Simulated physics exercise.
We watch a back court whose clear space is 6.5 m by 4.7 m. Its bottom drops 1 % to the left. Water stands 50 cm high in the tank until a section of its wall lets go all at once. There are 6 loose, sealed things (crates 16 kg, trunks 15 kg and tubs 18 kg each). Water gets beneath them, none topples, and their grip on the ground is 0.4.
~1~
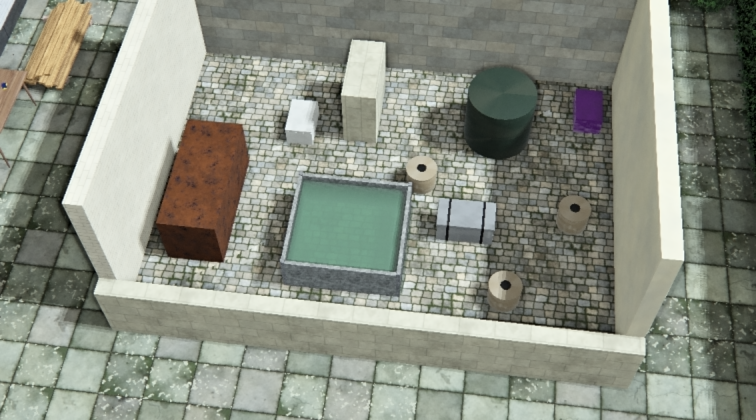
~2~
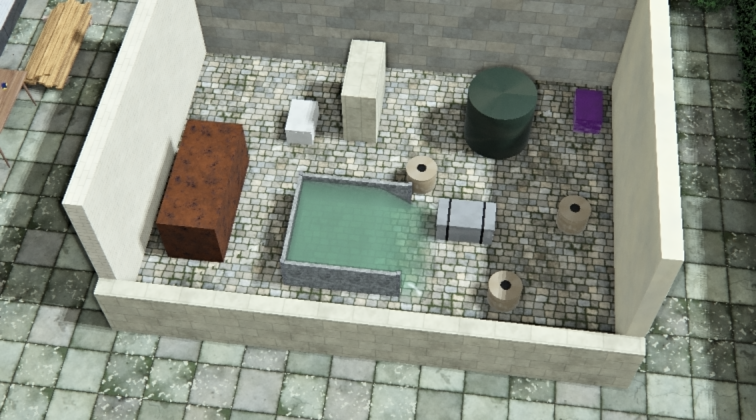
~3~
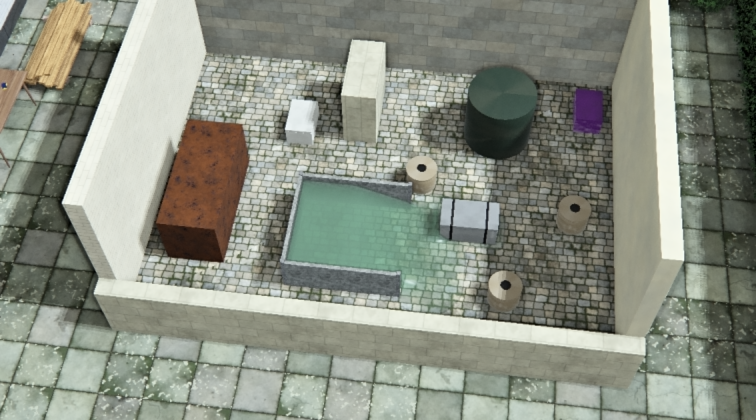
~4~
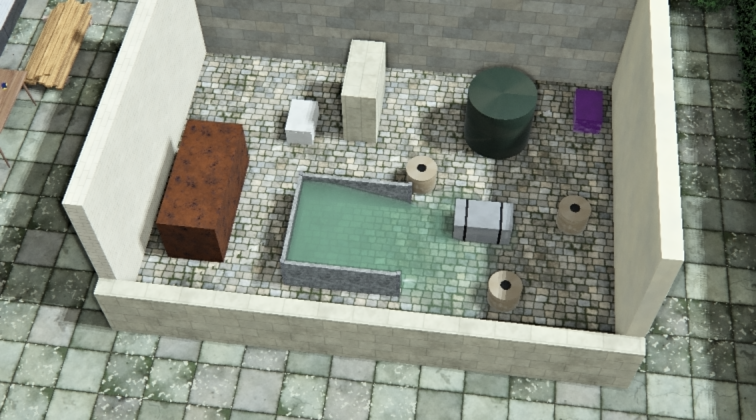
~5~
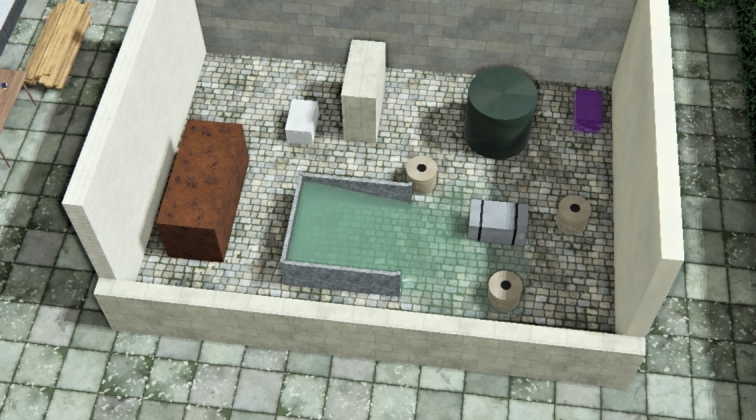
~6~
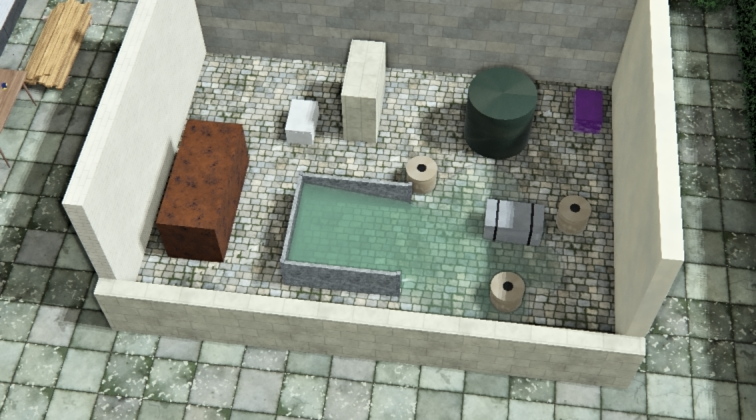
At the start, greenish water fills a square stone-edged basin in a walled, cobbled court holding boxes, round tubs and a dark green cylinder. The basin's right side opens and water spreads rightward across the paving, then the strapped grey trunk slides right, nearing a tub while everything else stays put.
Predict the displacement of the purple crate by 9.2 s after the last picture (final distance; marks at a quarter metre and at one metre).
The purple crate travels far.
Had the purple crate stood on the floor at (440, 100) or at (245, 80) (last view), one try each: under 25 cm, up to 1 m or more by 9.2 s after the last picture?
In turn: It slides a little; it stays put.
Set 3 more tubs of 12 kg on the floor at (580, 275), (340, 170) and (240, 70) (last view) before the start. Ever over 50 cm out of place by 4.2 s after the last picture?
In turn: More, under, less.
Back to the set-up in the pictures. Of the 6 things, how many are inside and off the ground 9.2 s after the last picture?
At that moment 1.
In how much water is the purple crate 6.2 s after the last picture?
About 8 cm.
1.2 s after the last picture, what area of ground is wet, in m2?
Some 12.0 m2.
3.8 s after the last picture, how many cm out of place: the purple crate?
About 200 cm.
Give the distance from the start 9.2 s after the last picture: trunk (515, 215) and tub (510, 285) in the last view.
In turn: 120 cm, 120 cm.
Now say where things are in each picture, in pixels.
The purple crate at (590, 105) rests on the ground; 2.1 m2 under water; 0 of 6 have shifted, in the first picture.
The purple crate at (590, 105) rests on the ground; 2.8 m2 under water; 0 of 6 have shifted, in the second picture.
The purple crate at (590, 105) rests on the ground; water covers 3.5 m2; 0 of 6 have shifted, in the third picture.
The purple crate at (590, 105) rests on the ground; 4.5 m2 under water; 1 of 6 have shifted, in the fourth picture.
The purple crate at (590, 105) rests on the ground; water covers 5.5 m2; 1 of 6 have shifted, in the fifth picture.
The purple crate at (590, 105), on the bottom; 6.5 m2 under water; 1 of 6 have shifted, in the sixth picture.
Then, 1.2 s after the last picture the purple crate is near (590, 105), 0.0 m from its start, aground; 2 afloat.
Then, 3.8 s after the last picture the purple crate is near (471, 79), 1.8 m from its start, aground; 2 afloat.
Then, 6.2 s after the last picture the purple crate is near (399, 69), 3.0 m from its start, aground; 1 afloat.
Then, 9.2 s after the last picture the purple crate is near (397, 71), 3.0 m from its start, aground; 1 afloat.
